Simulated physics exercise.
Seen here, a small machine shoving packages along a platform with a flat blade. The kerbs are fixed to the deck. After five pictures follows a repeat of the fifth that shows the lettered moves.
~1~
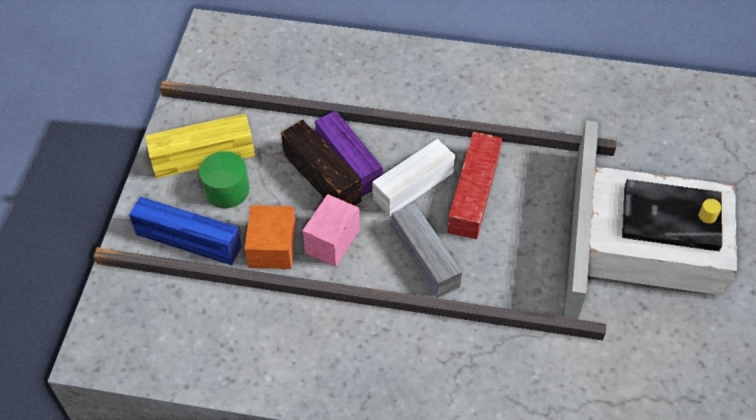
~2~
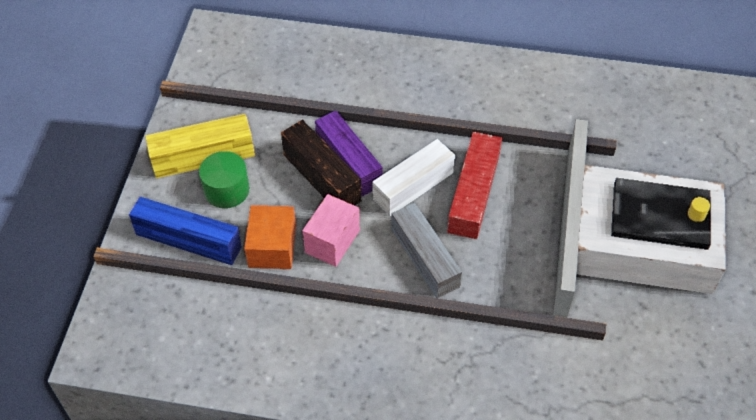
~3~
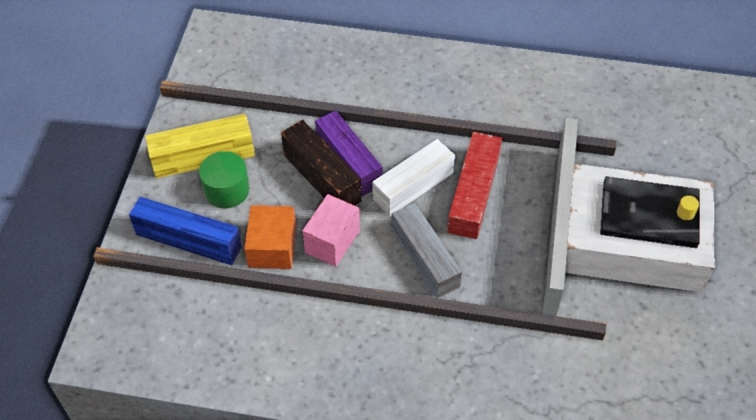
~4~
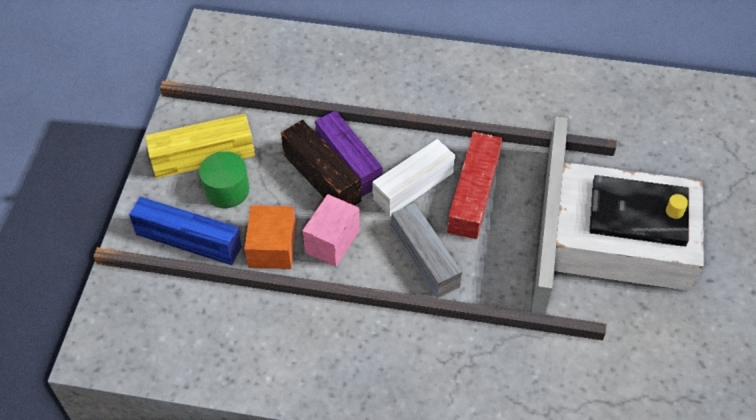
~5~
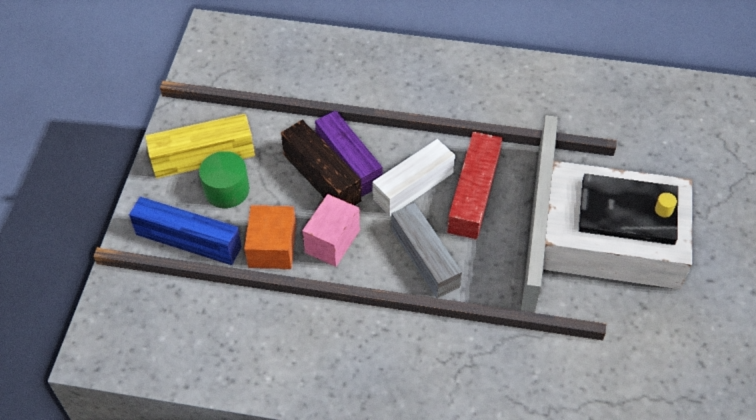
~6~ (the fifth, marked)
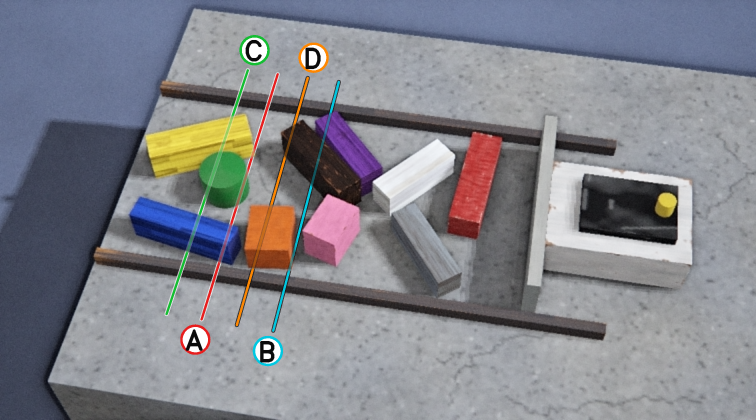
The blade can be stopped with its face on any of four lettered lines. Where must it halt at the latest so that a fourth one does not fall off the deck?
The farthest such stop is A.
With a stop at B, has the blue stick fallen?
No.
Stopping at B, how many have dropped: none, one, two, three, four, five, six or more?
In all, none.
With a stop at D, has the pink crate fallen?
No.
On the marked copy, A at (243, 187); B at (309, 196); C at (211, 182); D at (275, 191).
Taking A. A third of the way, robot (510, 191); grey stick (385, 247); black bar (309, 165).
Two thirds of the way, robot (399, 176); yellow stick (157, 145); blue stick (133, 226).
When it is over, robot (316, 165); yellow stick over the edge; green canister over the edge; three fallen.
As for the rest, B is within the limit but short; C drops five; D is within the limit but short.
